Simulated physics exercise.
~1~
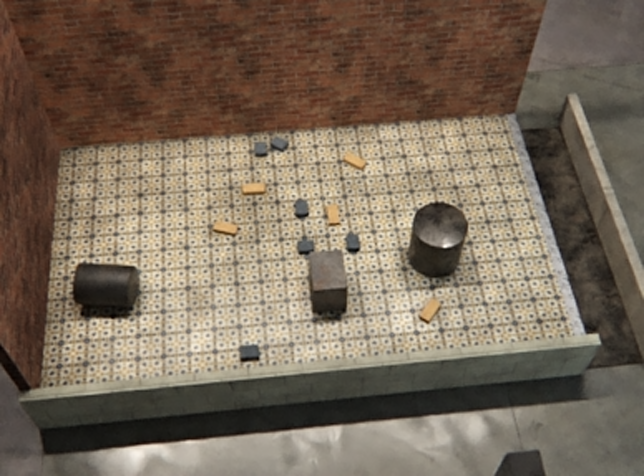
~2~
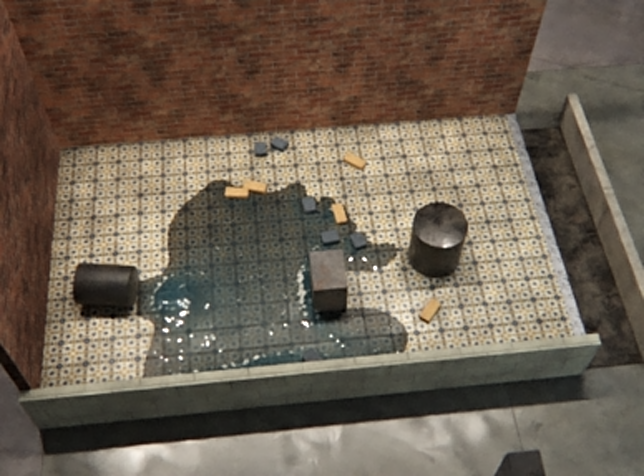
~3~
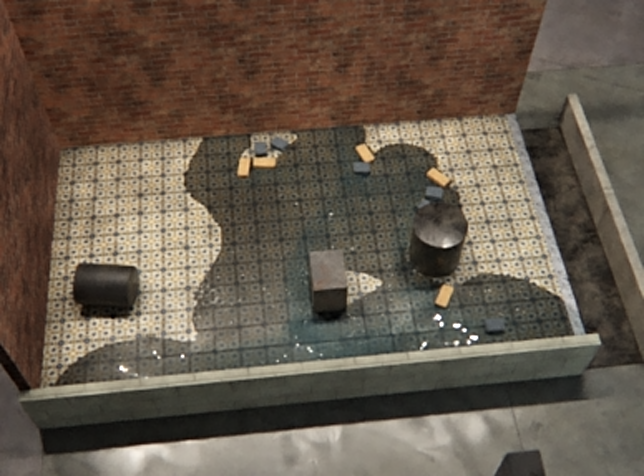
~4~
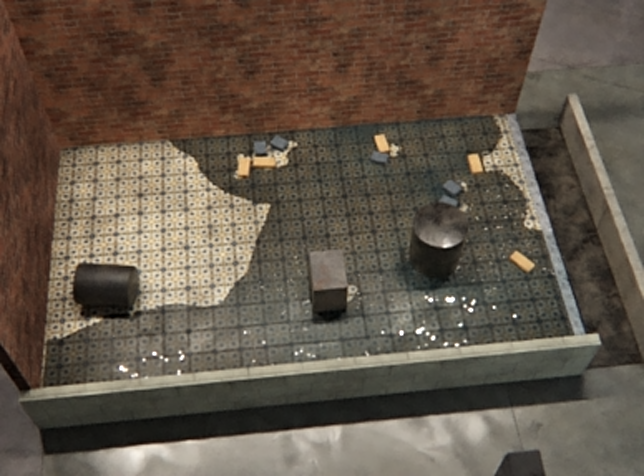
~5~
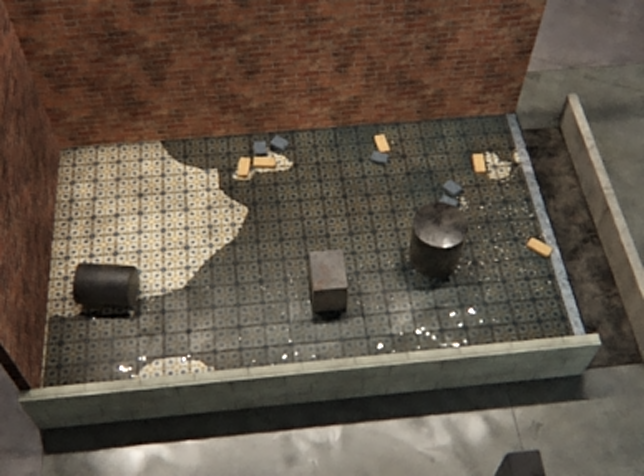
Water spreads rightward across a tiled floor, pushing small blocks along before they settle.
